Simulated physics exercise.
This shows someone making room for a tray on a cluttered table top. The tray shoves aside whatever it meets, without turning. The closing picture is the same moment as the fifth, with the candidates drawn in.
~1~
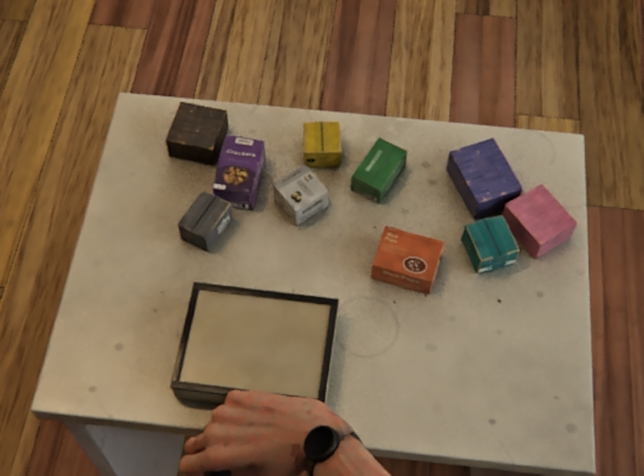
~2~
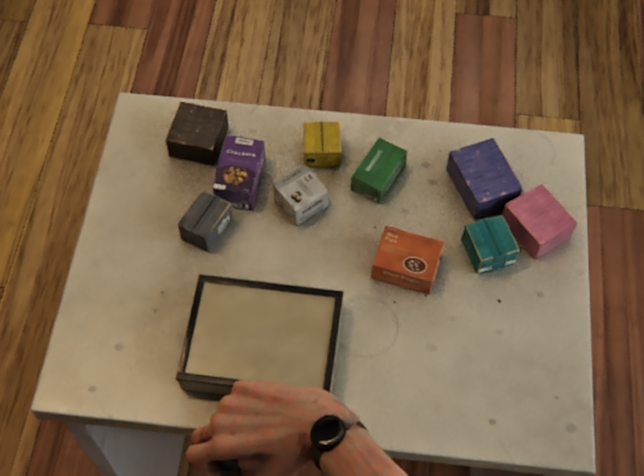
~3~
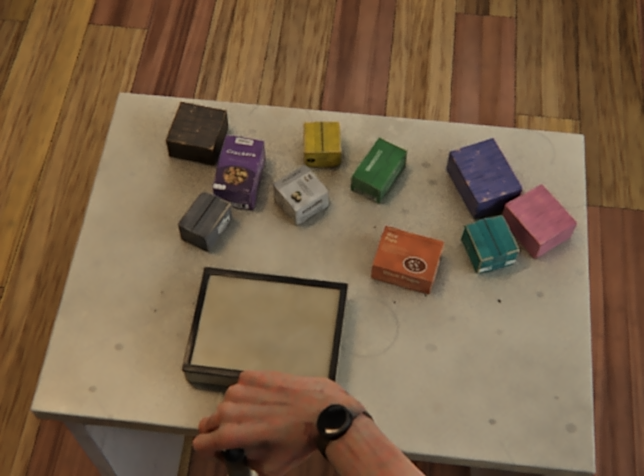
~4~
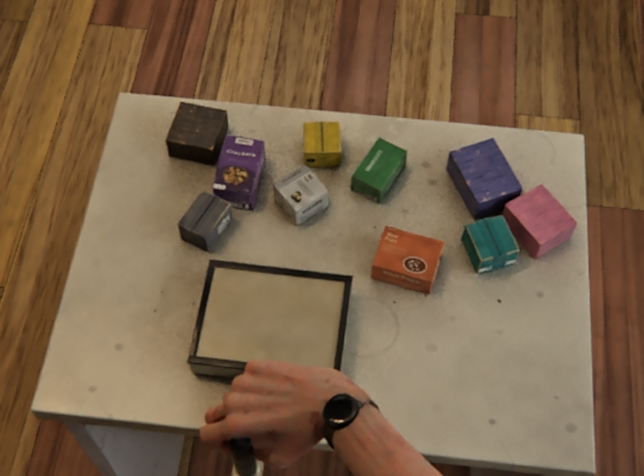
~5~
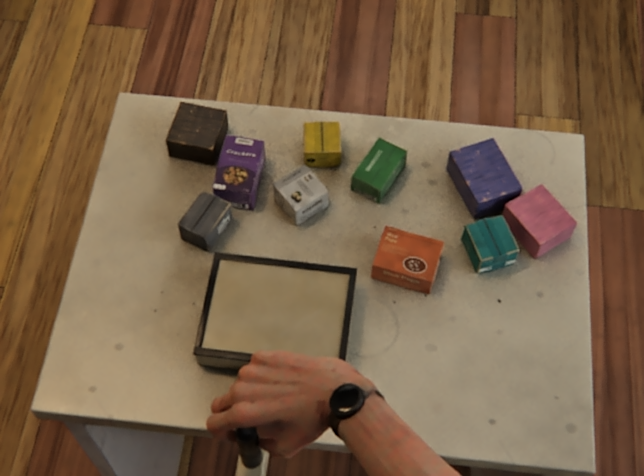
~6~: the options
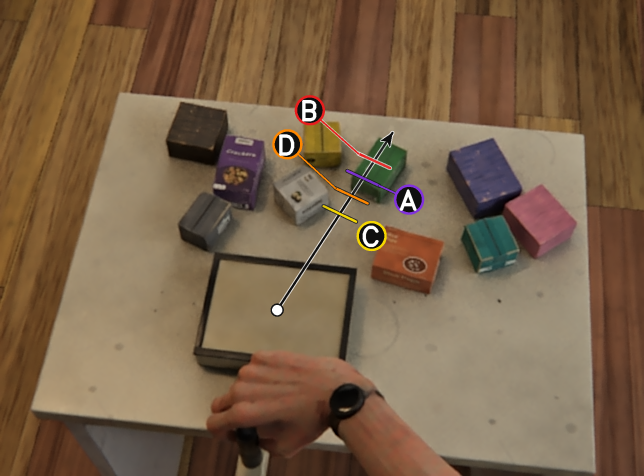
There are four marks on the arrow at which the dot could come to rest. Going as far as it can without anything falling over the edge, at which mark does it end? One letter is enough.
All is well up to D.
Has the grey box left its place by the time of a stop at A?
No.
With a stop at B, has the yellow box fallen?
By then, yes.
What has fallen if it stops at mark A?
The yellow box.
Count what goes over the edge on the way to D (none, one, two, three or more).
In all, none.
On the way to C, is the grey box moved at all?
By then, no.
On the copy, A at (363, 178); B at (374, 161); C at (340, 214); D at (351, 196); the arrow from (277, 310) to (392, 133); the white dot at (277, 310).
On D. First, tray (306, 273); orange packet (414, 258); pink block (538, 221).
Then, tray (333, 231); yellow box (320, 136); green packet (380, 165).
Finally, tray (351, 204); yellow box (331, 111); green packet (385, 142); nothing has fallen.
By contrast, A drops the yellow box; B drops the yellow box and green packet; C is safe but short.
